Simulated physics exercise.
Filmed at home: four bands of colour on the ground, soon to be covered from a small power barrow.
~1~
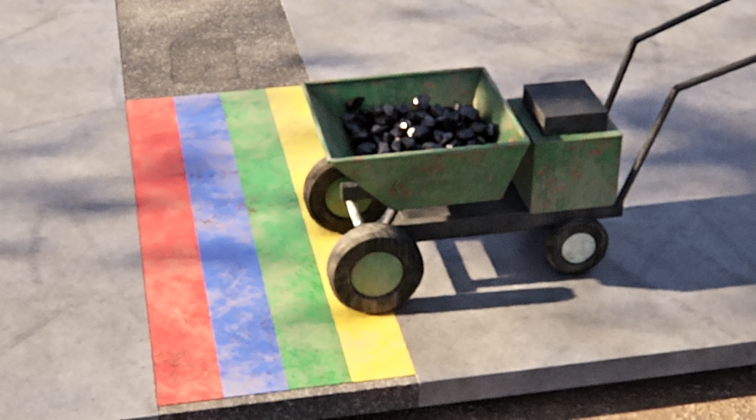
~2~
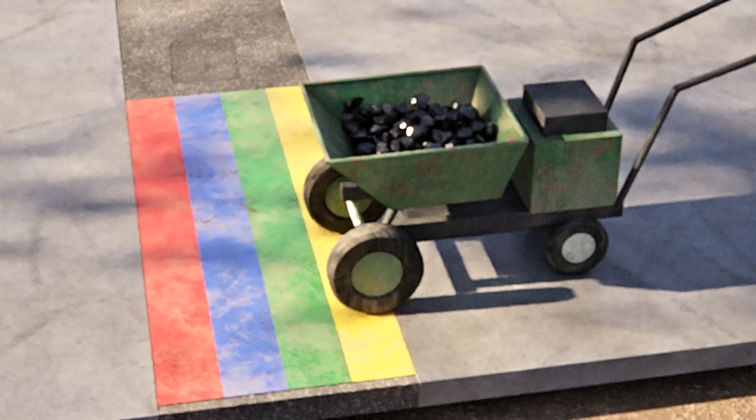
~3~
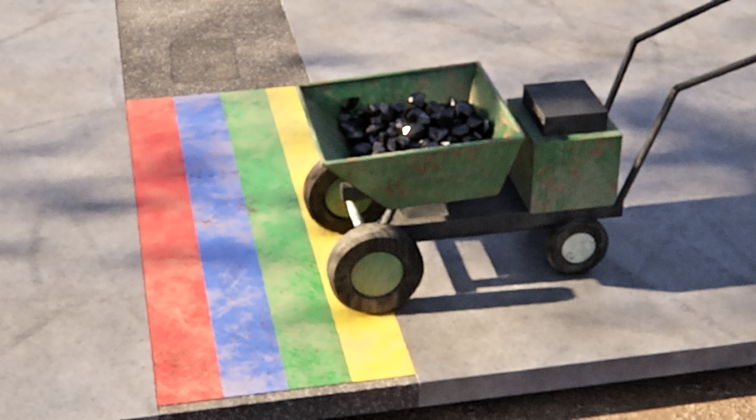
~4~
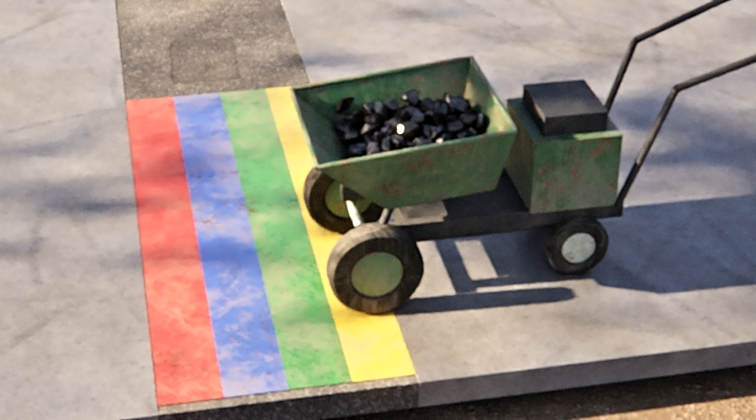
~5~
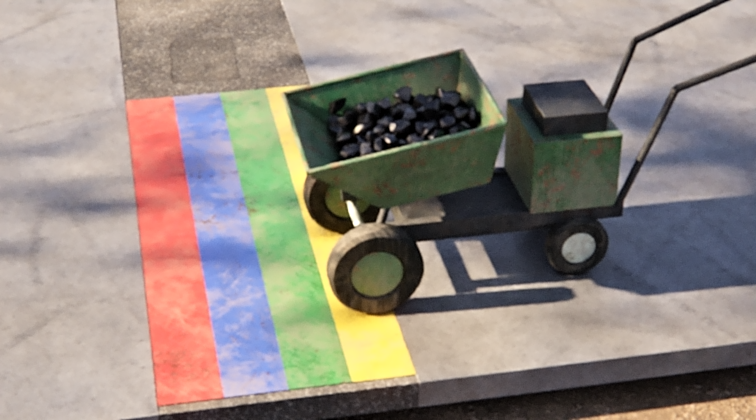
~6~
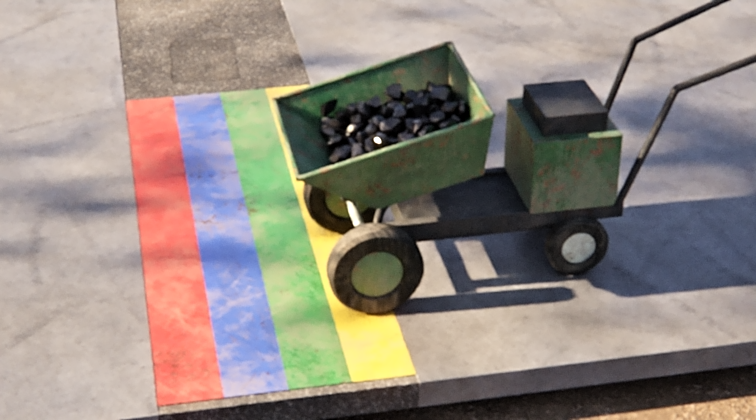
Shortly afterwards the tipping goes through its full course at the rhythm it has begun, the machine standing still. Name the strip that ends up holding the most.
Red.
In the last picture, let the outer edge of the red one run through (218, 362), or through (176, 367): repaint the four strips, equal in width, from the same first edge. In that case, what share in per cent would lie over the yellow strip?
Shares: Close to 0 %; close to 0 %.
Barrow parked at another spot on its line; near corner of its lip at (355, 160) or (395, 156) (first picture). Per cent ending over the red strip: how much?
Close to 40 in a hundred, and close to 20 in a hundred.
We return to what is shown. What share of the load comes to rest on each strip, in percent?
Per strip, roughly: Yellow 0, green 0, blue 15, red 45.
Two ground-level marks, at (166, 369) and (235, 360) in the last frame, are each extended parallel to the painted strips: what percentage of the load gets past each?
I reckon some 30 per cent and some 80 per cent.
Shortly afterwards, skip tipped steeply; the whole lot in the skip.
Next, skip tipped right over; the bulk in the skip; a little over the blue strip; a little over the red strip.
Some moments later, skip tipped right over; near a quarter in the skip; a little over the blue strip; near half over the red strip; near a quarter off the paint.
In the end, skip tipped right over; a little in the skip; none at all over the yellow strip; none at all over the green strip; a little over the blue strip; near half over the red strip; near a quarter off the paint.
